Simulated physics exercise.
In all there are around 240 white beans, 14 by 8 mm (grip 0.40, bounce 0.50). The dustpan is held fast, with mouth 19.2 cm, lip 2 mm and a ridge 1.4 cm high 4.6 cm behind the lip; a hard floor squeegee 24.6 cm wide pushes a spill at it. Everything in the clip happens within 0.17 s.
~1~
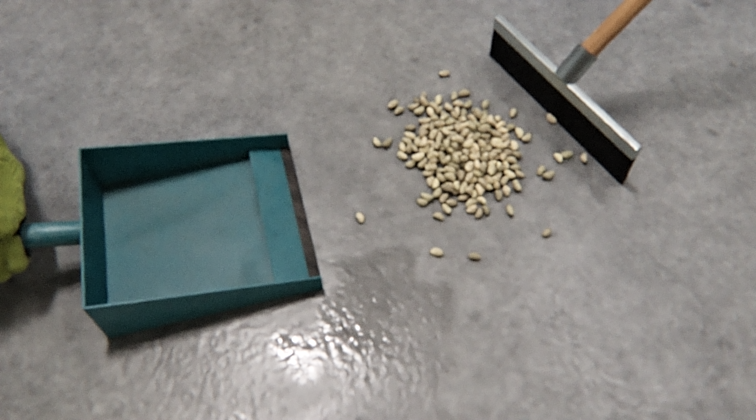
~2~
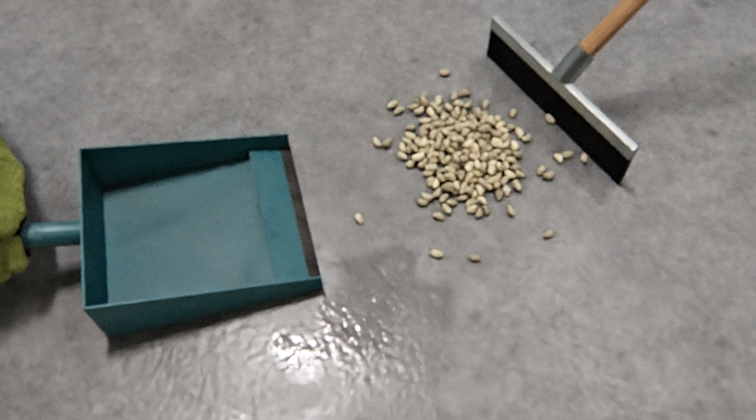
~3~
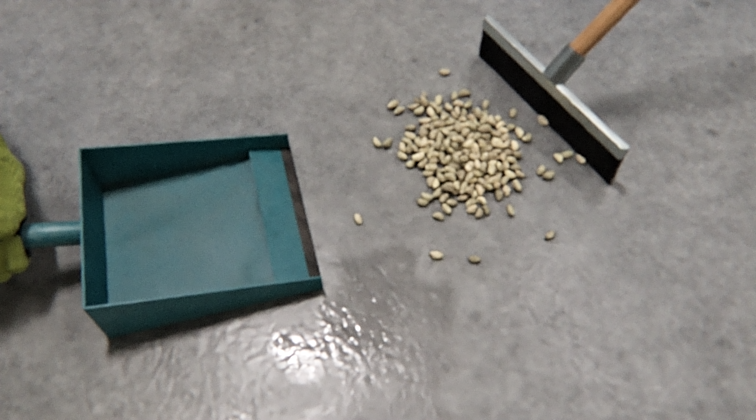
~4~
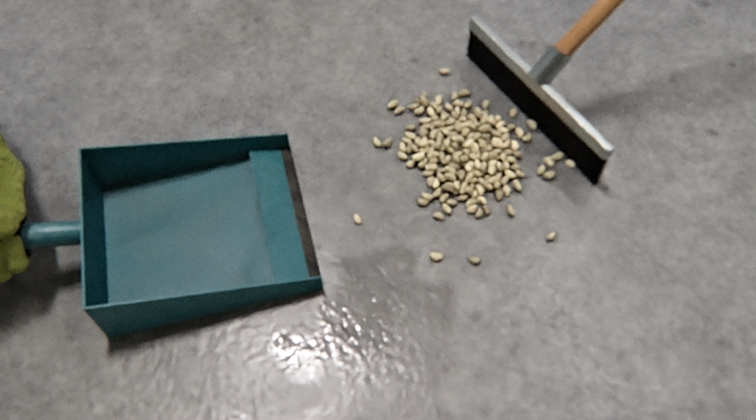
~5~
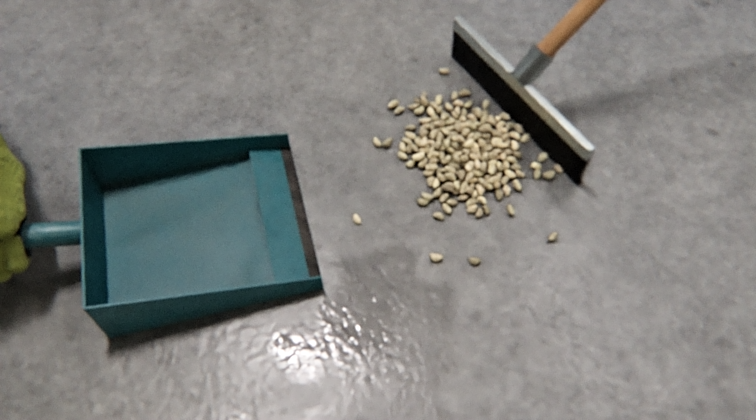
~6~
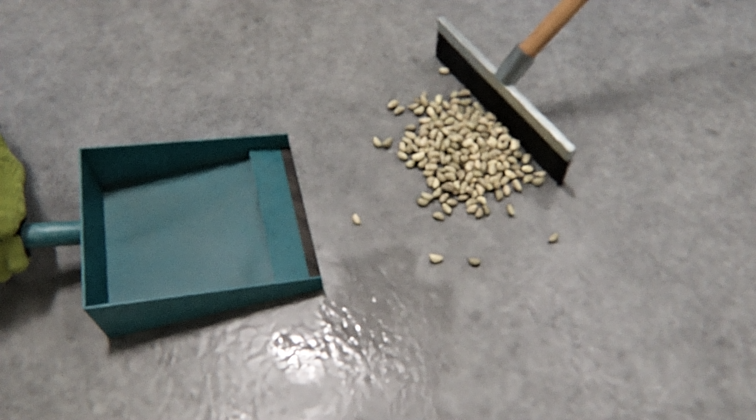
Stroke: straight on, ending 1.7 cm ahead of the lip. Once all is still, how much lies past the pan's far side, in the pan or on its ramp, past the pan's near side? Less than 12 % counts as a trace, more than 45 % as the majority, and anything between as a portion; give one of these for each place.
Far side - a portion, pan - a trace, near side - a trace.
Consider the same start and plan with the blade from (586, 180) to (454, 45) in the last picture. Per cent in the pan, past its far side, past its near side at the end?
That ends as pan 20, far 5, and near 15.
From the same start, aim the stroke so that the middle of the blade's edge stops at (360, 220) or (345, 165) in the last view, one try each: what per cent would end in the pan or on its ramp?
Roughly 20 per cent for the first try and 10 per cent for the second.
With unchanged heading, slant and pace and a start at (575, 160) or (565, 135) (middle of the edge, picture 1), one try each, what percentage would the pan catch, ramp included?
The two tries give some 5 % and some 5 %.
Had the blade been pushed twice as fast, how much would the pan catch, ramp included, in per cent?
Then some 25 in a hundred.
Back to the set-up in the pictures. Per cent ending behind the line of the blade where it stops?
Estimate: About 20 %.
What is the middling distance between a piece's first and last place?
That distance is close to 16 cm.
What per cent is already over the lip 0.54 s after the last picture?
0 % so far.
Then, 0.17 s after the last picture, middle of the blade 15 cm from the lip; 0 % over the lip, far side 15 %, near side 0 %.
Then, 0.29 s after the last picture, middle of the blade 8 cm from the lip; 0 % over the lip, far side 15 %, near side 0 %.
Then, 0.54 s after the last picture, middle of the blade 6 cm from the lip; 0 % over the lip, far side 20 %, near side 5 %.
In the end, far side 20 %, pan 0 %, near side 5 %, in front of the lip or behind the blade 75 %.
